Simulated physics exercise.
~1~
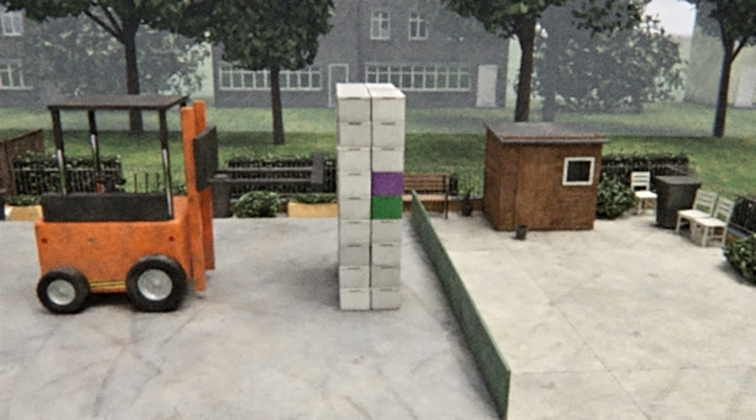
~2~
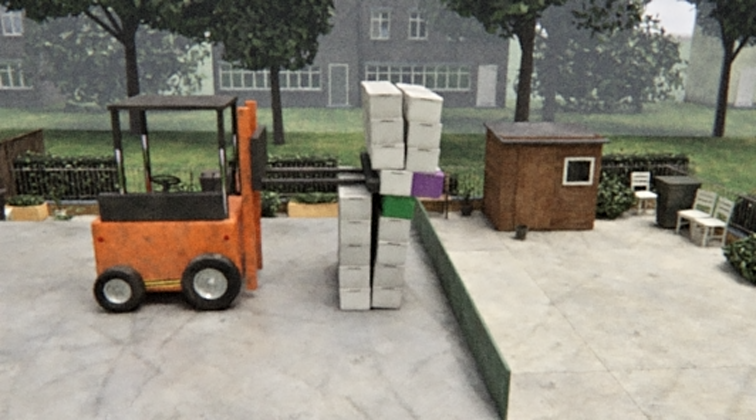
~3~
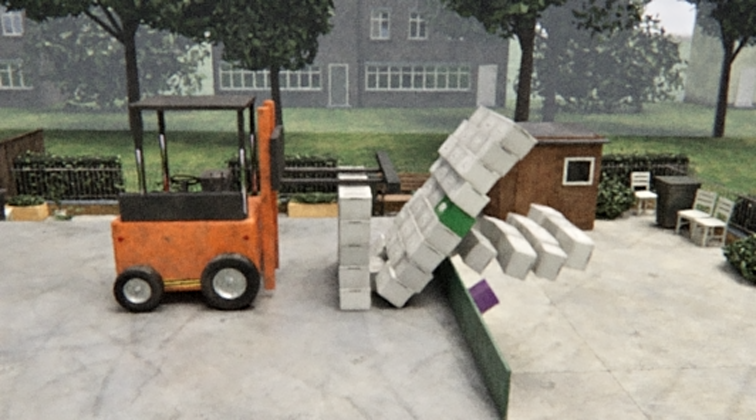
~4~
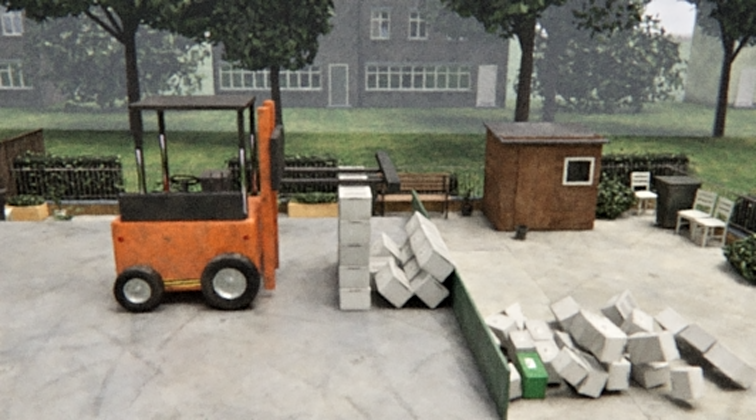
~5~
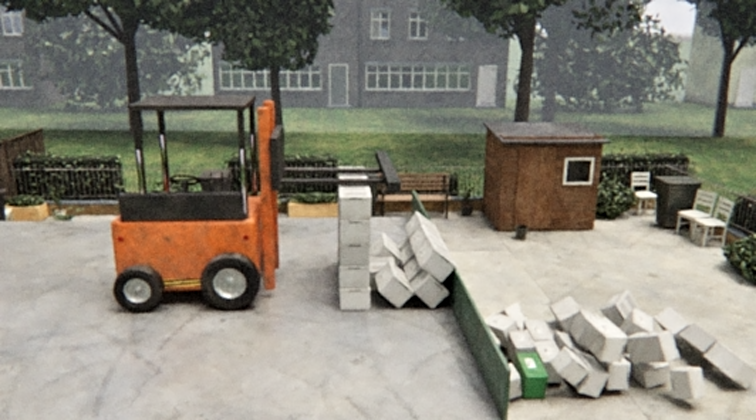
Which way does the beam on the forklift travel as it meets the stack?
The beam moves to the right, pushing into the stack of boxes.
